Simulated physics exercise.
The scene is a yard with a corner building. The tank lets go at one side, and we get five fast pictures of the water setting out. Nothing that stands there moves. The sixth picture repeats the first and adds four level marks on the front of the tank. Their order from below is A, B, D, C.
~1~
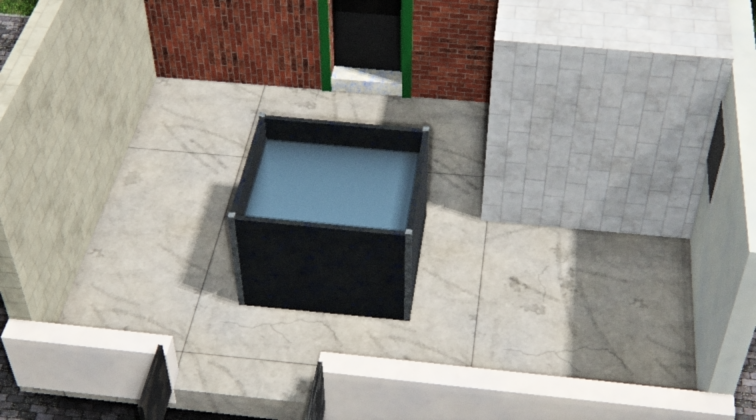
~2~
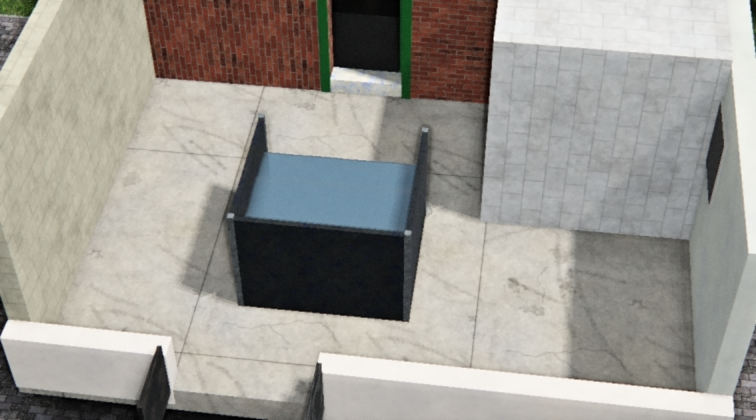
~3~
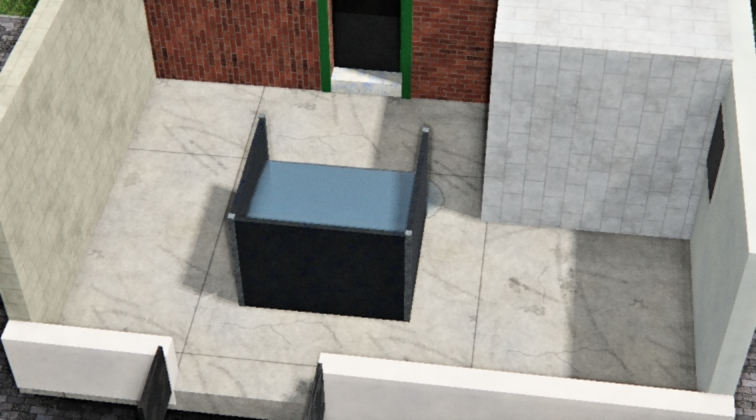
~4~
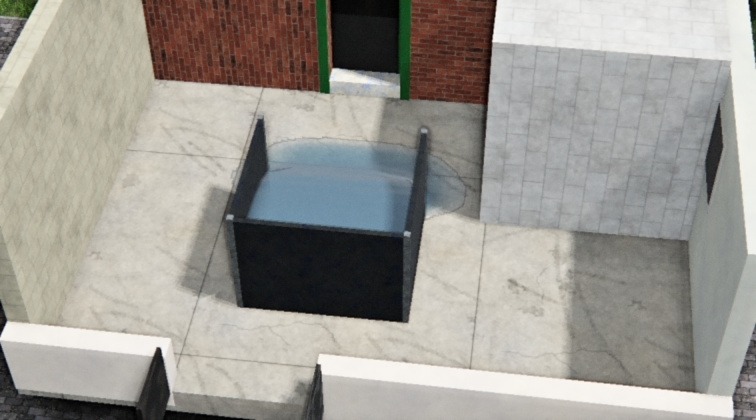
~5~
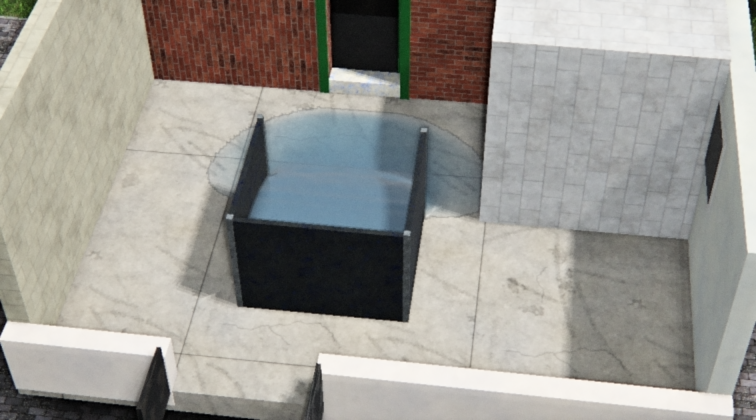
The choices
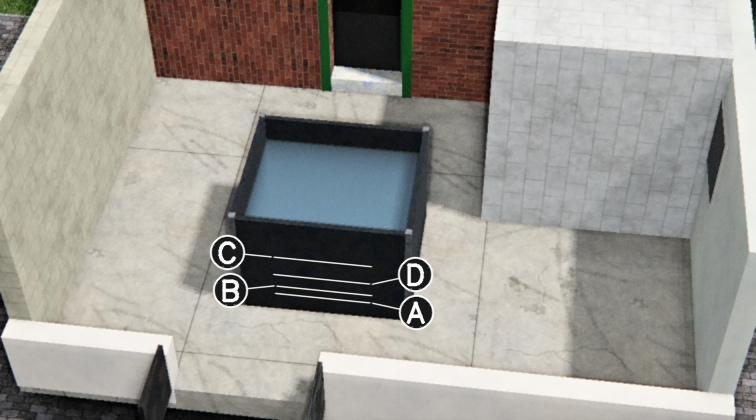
Water spreading in a curved sheet across a walled concrete yard after the back panel of a dark square tank disappears.
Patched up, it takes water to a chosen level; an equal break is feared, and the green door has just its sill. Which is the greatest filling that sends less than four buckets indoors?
That is level B.
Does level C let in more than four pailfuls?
Yes.
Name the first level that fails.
The answer is D.
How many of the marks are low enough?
Two of the four.
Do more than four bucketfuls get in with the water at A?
No.
In white, A at (323, 298); B at (323, 290); C at (321, 261); D at (322, 279); from the bottom up A, B, D, C.
With A, nothing gets over.
With B, a splash gets over, under a bucket.
With C, dozens of bucketfuls pour in.
With D, about 8 bucketfuls get in.
